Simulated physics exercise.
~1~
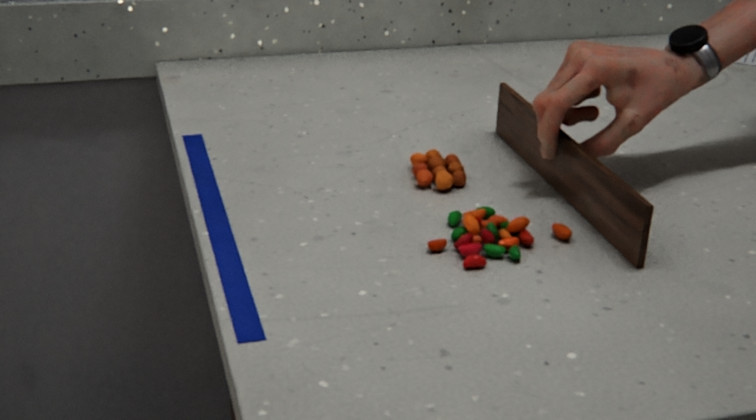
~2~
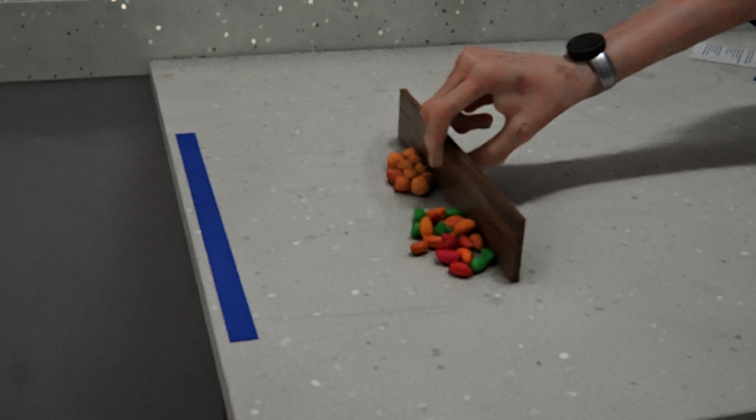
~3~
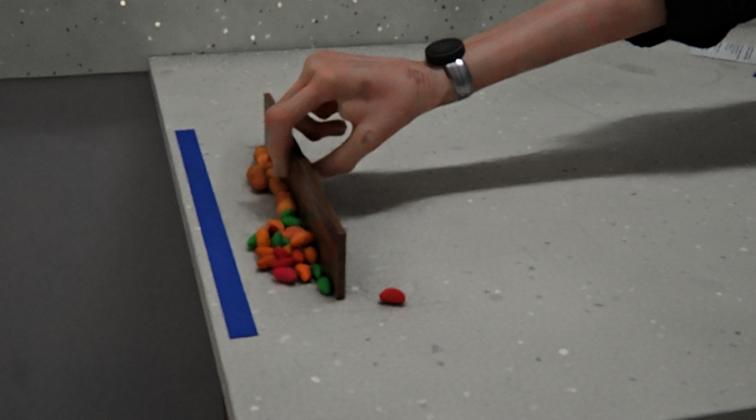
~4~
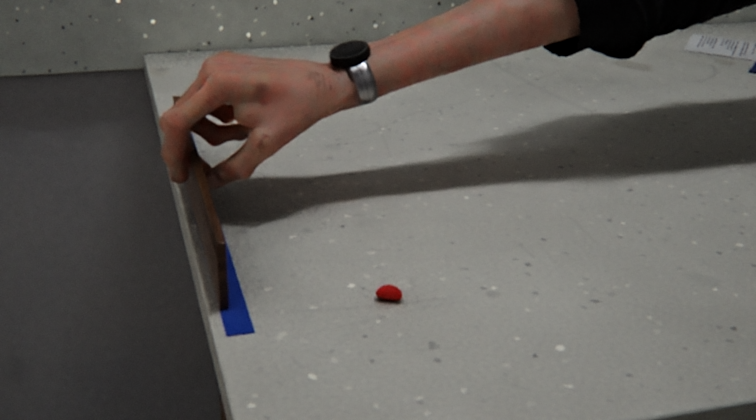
A hand sweeps colourful bits left with a wooden strip, leaving one red piece behind.
